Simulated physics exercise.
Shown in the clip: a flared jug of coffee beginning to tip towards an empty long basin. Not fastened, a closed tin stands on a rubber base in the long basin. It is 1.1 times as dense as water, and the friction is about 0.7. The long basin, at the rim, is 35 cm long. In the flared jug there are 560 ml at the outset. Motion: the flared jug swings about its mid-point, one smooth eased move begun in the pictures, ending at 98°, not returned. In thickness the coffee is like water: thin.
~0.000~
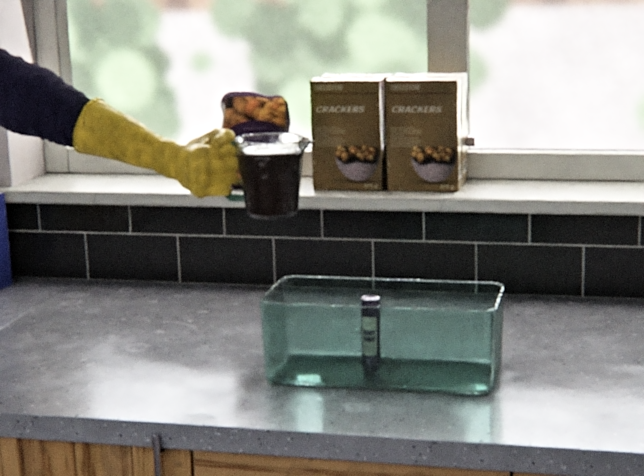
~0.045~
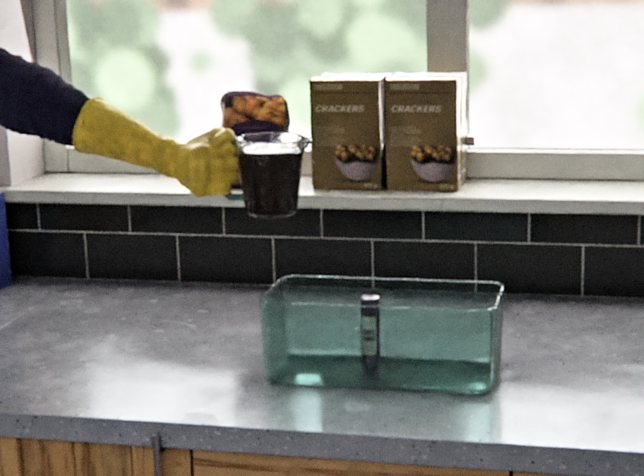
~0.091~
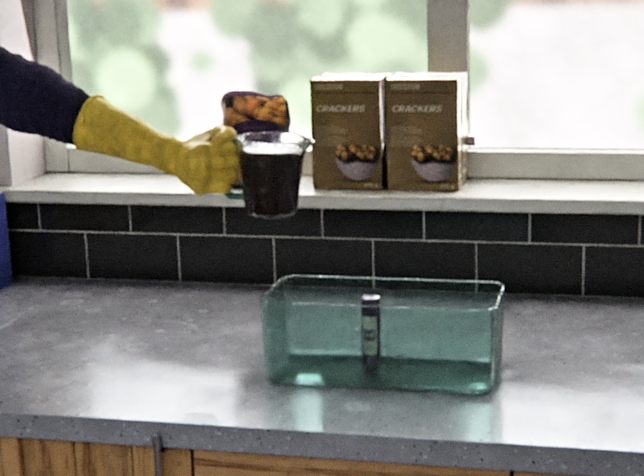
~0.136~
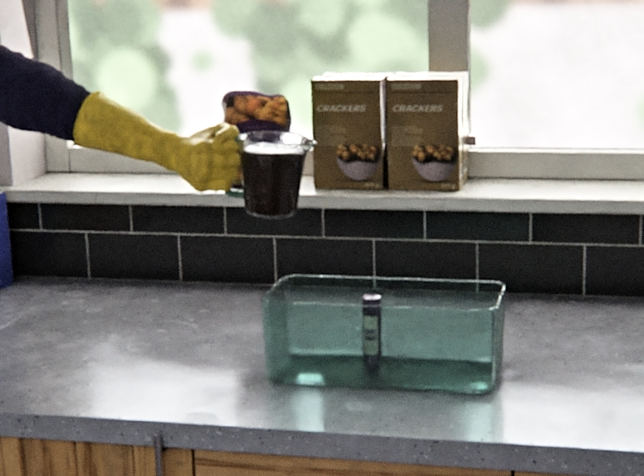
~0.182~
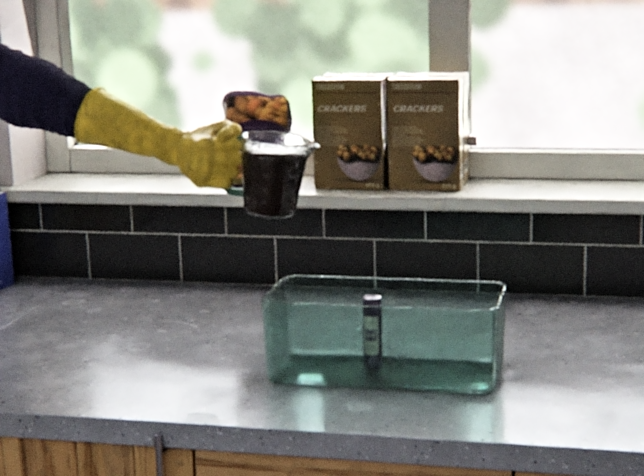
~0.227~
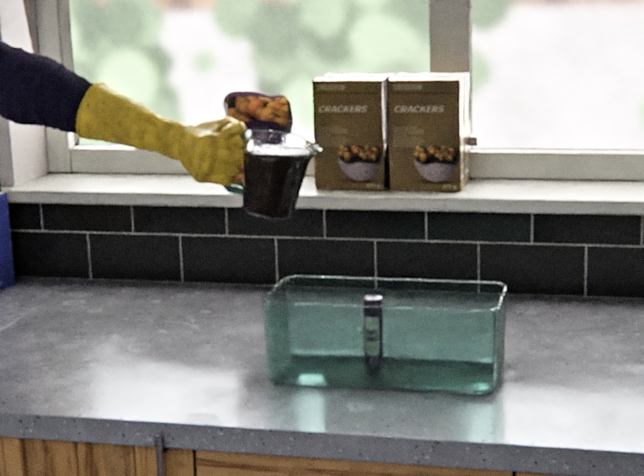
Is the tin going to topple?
My bet is it won't last.
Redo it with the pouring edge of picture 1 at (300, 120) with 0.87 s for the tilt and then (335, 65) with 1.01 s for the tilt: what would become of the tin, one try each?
Try 1: Tipped over; try 2: Still standing.
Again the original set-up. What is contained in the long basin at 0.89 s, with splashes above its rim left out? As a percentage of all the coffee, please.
About 48 %.
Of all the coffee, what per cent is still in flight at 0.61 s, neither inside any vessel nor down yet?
Around 20 in a hundred.
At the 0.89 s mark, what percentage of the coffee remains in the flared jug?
28 per cent or so.
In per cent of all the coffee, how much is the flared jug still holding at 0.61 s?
Some 78 % of it is still there.
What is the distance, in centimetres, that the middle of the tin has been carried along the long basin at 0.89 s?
The tin has gone some 0 cm.
By 0.61 s the tilt is 65° and 78 per cent is still to pour; the tin stands where it began.
By 0.89 s the tilt is 95° and 28 per cent is still to pour; the tin stands where it began.
By 1.19 s the tilt is 98° and 3 per cent is still to pour; the tin lies on its side.
By 1.51 s the tilt is 98° and 0 per cent is still to pour; the tin lies on its side.
At rest the tin lies on its side.
